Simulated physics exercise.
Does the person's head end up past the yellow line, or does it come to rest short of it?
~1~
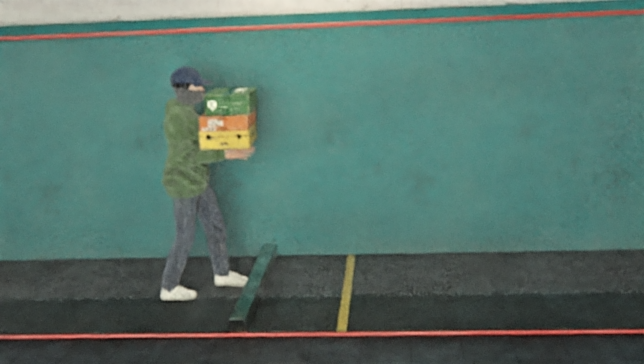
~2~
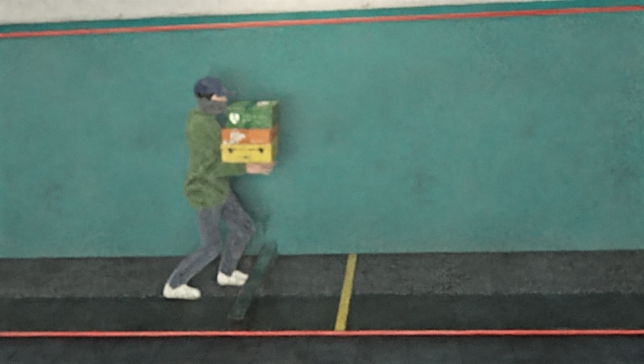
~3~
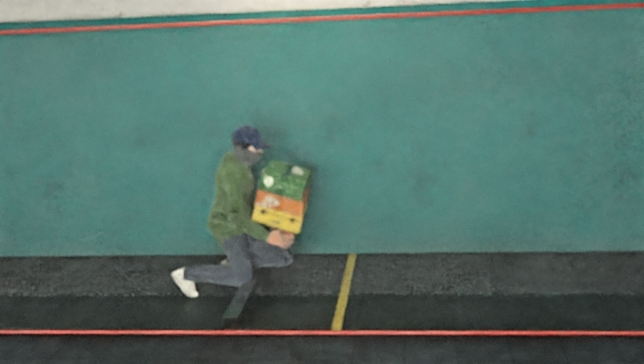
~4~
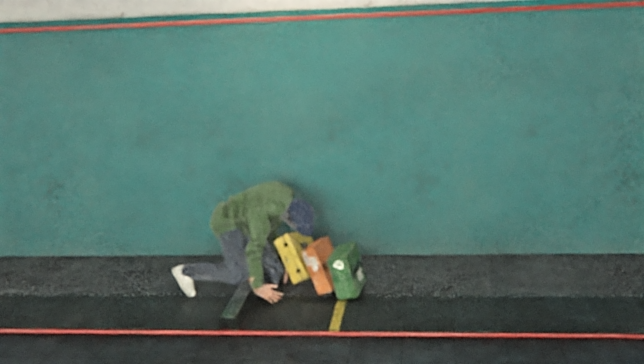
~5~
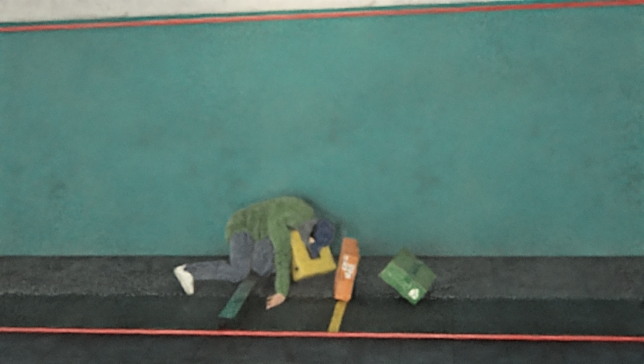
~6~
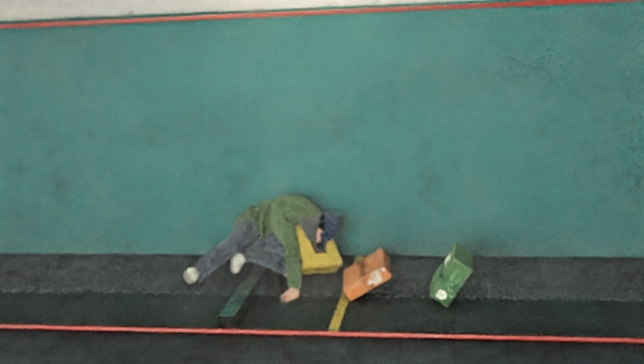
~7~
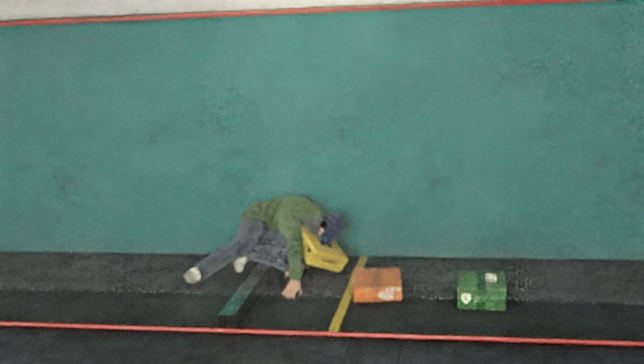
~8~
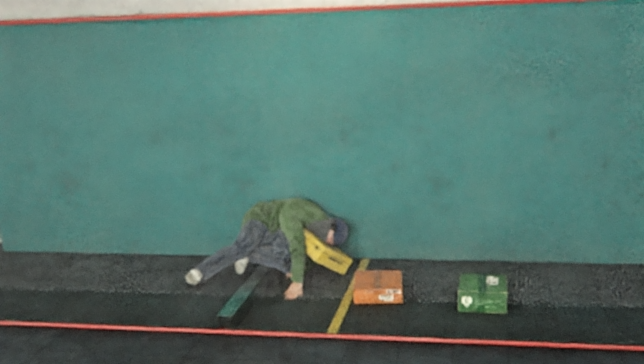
The person's head comes to rest short of the yellow line, with the body slumped over the yellow box.
